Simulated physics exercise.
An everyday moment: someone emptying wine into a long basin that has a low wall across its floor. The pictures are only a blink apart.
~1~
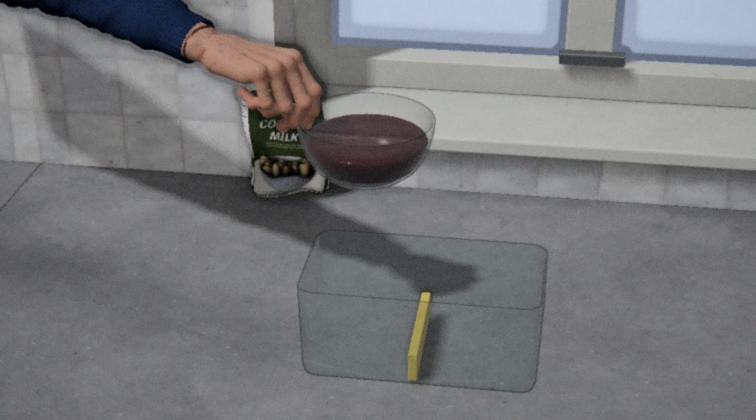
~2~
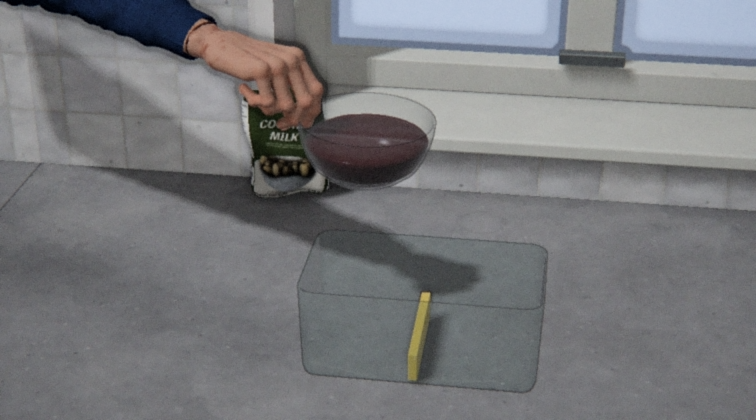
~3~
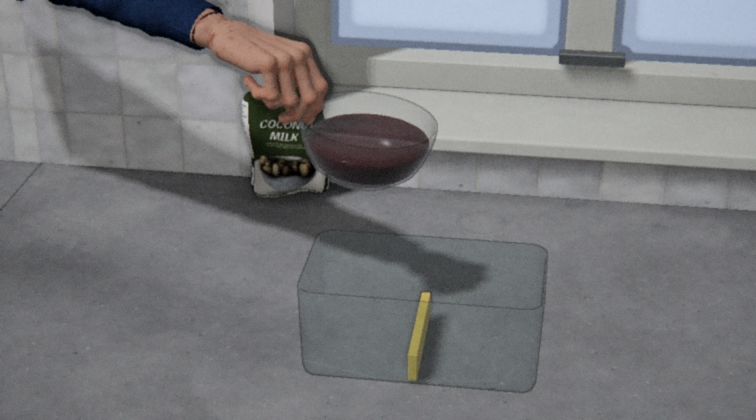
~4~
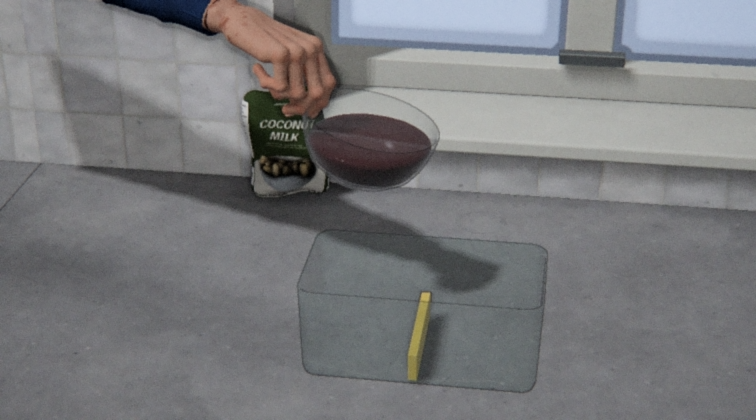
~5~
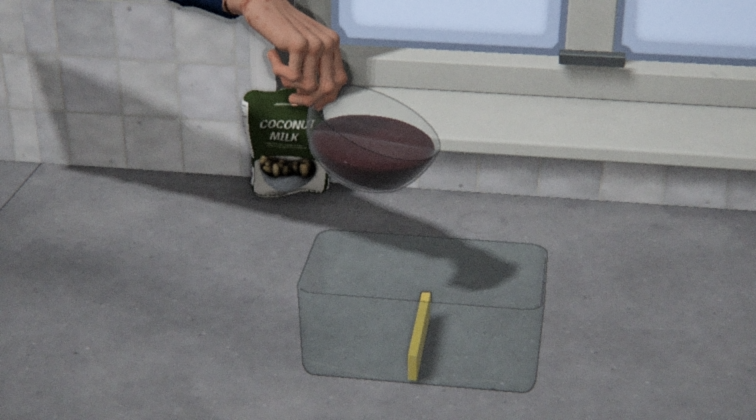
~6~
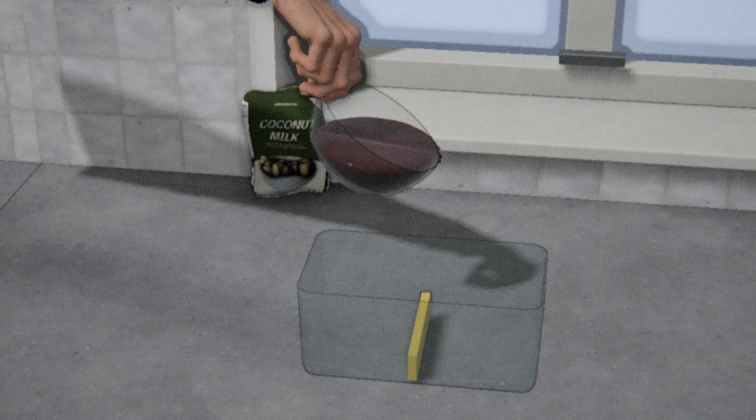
We see a hand holding a glass bowl of dark red liquid above a clear rectangular basin with a low yellow wall across its floor, then gradually tilting the bowl to the right until the liquid reaches its rim.
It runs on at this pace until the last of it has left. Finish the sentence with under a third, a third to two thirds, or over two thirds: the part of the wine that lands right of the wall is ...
It is over two thirds.
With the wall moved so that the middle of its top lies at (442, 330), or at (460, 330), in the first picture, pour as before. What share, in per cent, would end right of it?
I'd expect near 60 percent the first time and near 50 percent the next.
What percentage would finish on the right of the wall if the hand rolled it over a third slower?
I'd estimate some 90 percent.
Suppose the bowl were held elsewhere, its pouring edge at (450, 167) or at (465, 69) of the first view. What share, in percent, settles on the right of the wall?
Estimate, first then second: 85 per cent and 70 per cent.
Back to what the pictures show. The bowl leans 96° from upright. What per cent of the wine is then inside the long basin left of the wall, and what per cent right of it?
Left: Roughly 0 %; right: Roughly 40 %.
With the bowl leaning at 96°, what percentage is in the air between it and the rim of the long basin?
Something like 50 per cent of it.
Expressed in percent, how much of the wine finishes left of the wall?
Around 20 percent.
A moment on, the bowl is tipped on its side and 13 per cent is still to pour, 0 is left of the wall and 39 right of it.
Next, the bowl is tipped right over and 0 per cent is still to pour, 12 is left of the wall and 78 right of it.
Then the bowl is tipped right over and 0 per cent is still to pour, 18 is left of the wall and 79 right of it.
Later the bowl is tipped right over and 0 per cent is still to pour, 19 is left of the wall and 78 right of it.
Finally, 19 per cent lies left of the wall, 78 right of it and 3 outside.
